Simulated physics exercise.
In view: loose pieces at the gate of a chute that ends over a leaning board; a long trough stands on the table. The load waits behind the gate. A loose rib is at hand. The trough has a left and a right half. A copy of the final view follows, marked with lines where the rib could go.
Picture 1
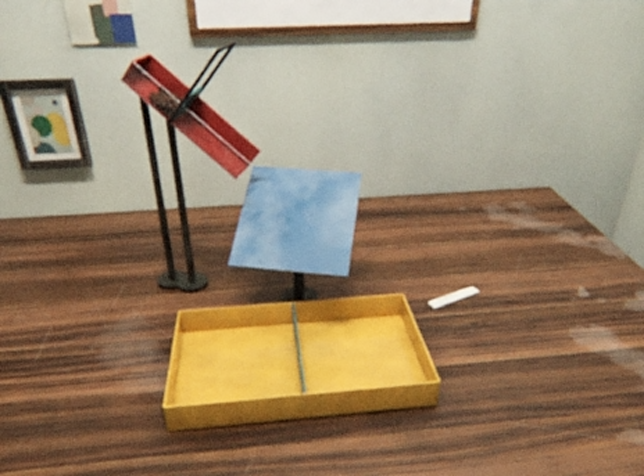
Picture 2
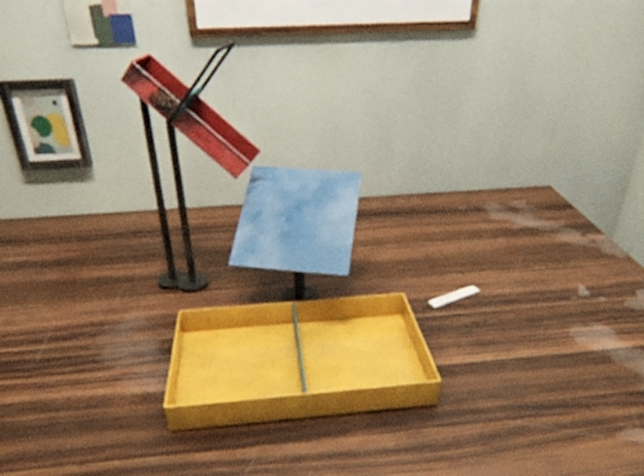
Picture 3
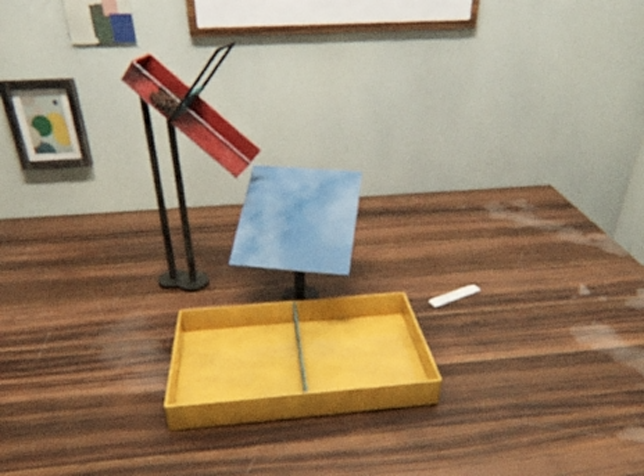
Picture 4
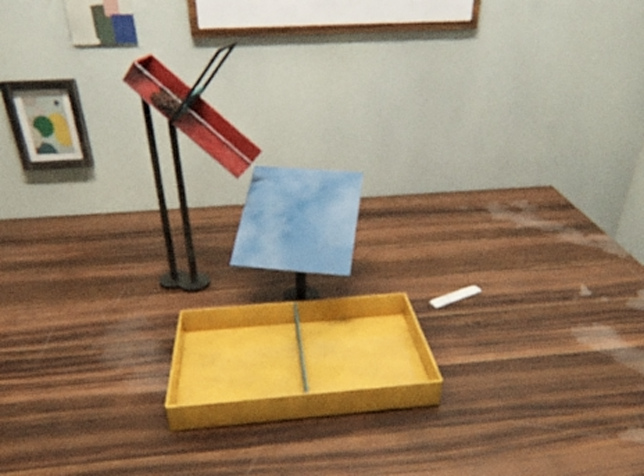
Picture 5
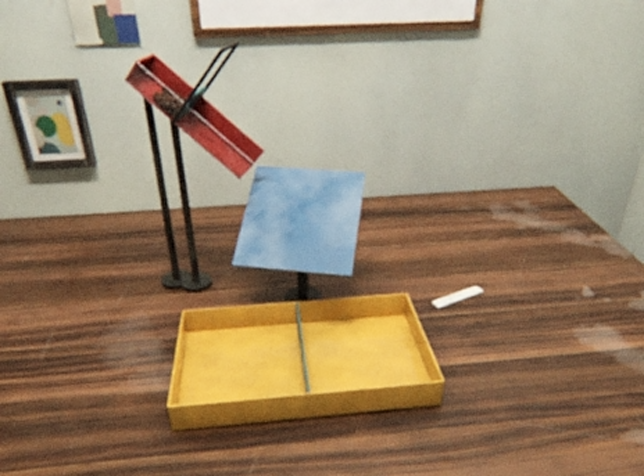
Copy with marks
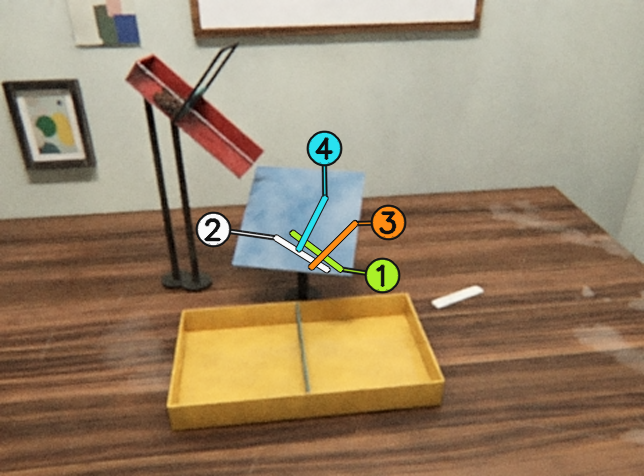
Nothing in the scene moves apart from a very slight drift of the whole view. A red chute on dark legs slopes down to the right above a tilted blue board, its dark load sitting behind the shut gate. The divided yellow trough and the white strip stay put on the wooden table.
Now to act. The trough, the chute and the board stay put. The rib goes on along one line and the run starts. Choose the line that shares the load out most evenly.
Take 1.
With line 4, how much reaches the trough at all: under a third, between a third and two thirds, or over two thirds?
It is over two thirds.
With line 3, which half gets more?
More lands on the left.
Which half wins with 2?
More lands on the right.
On the marked copy, line 1 from (292, 233) to (340, 269); line 2 from (276, 238) to (327, 269); line 3 from (355, 223) to (311, 267); line 4 from (324, 198) to (299, 248).
For line 1, of what is caught, roughly a third in the left half, roughly two thirds in the right.
For line 2, of what is caught, about a tenth in the left half, almost all in the right.
For line 3, of what is caught, almost all in the left half, about a tenth in the right.
For line 4, of what is caught, almost all in the left half, about a tenth in the right.
